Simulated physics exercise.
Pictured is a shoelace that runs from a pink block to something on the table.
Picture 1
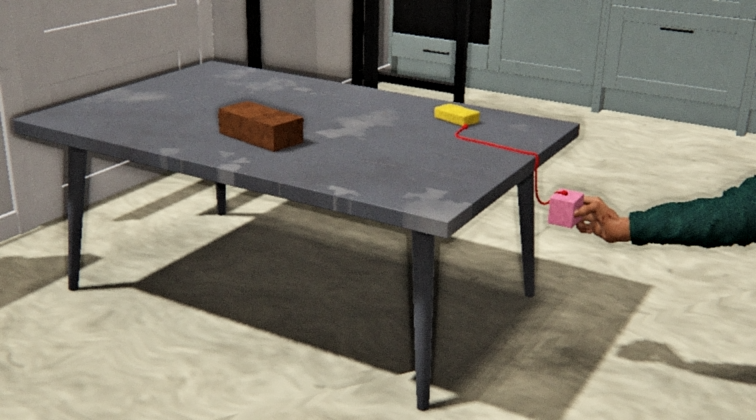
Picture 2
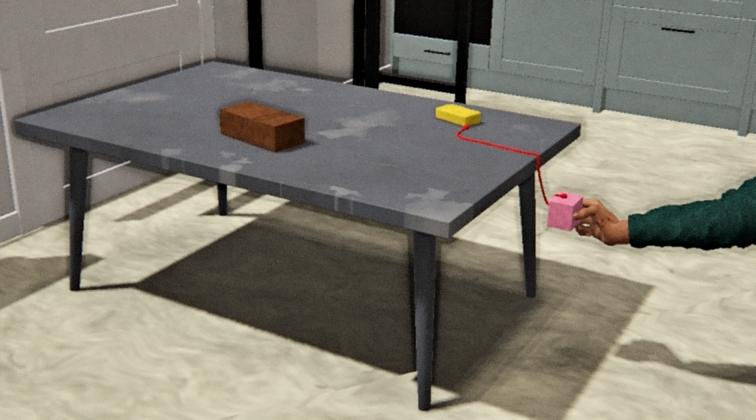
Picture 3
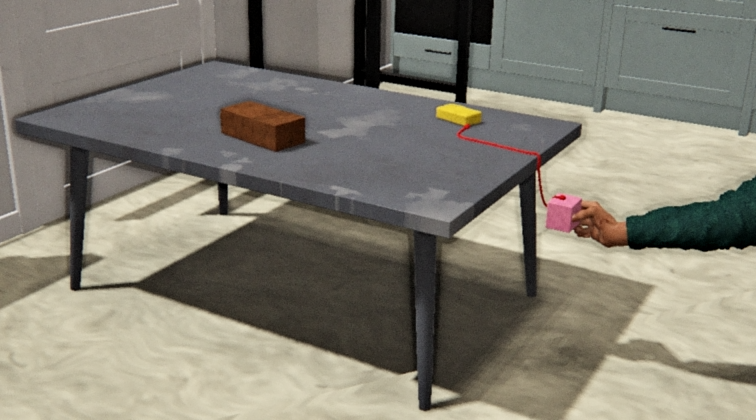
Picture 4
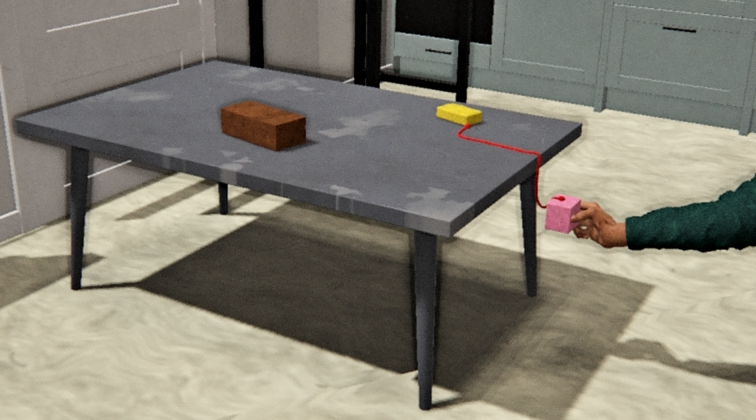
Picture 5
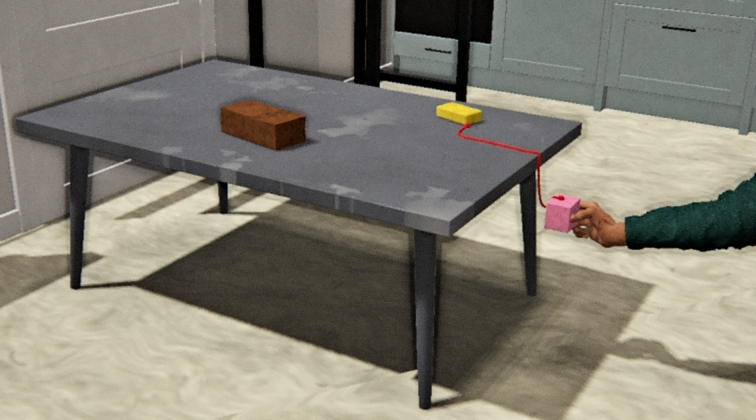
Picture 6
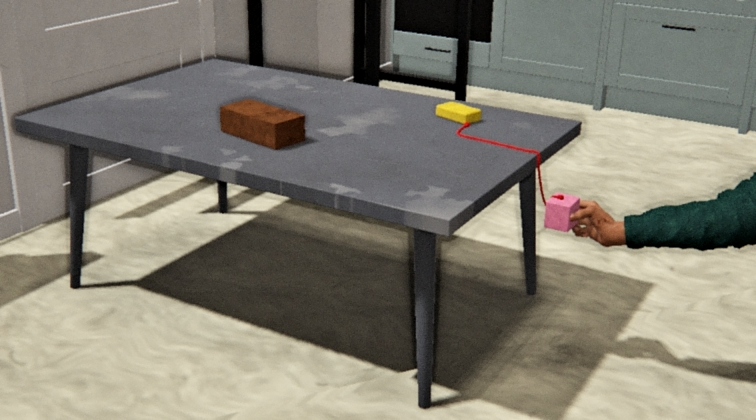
In a kitchen, a hand holds a pink block beside a gray table, its red cord to a yellow block shifting slightly.
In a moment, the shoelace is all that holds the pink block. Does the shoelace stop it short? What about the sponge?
So the pink block goes right down while the sponge tips over the side.
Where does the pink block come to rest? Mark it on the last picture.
End point, last frame: (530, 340).
Then, 0.26 s past the final frame, block in the air near (553, 282); brick still; sponge shifted a little.
Then, 0.48 s past the final frame, block on the floor near (522, 337); brick still; sponge tugged along near (578, 164).
Then, 0.70 s past the final frame, block on the floor near (519, 337); brick still; sponge down on the floor.
When it is over, block on the floor near (529, 340); brick still; sponge down on the floor. The pink block drops all the way and the sponge is dragged off.
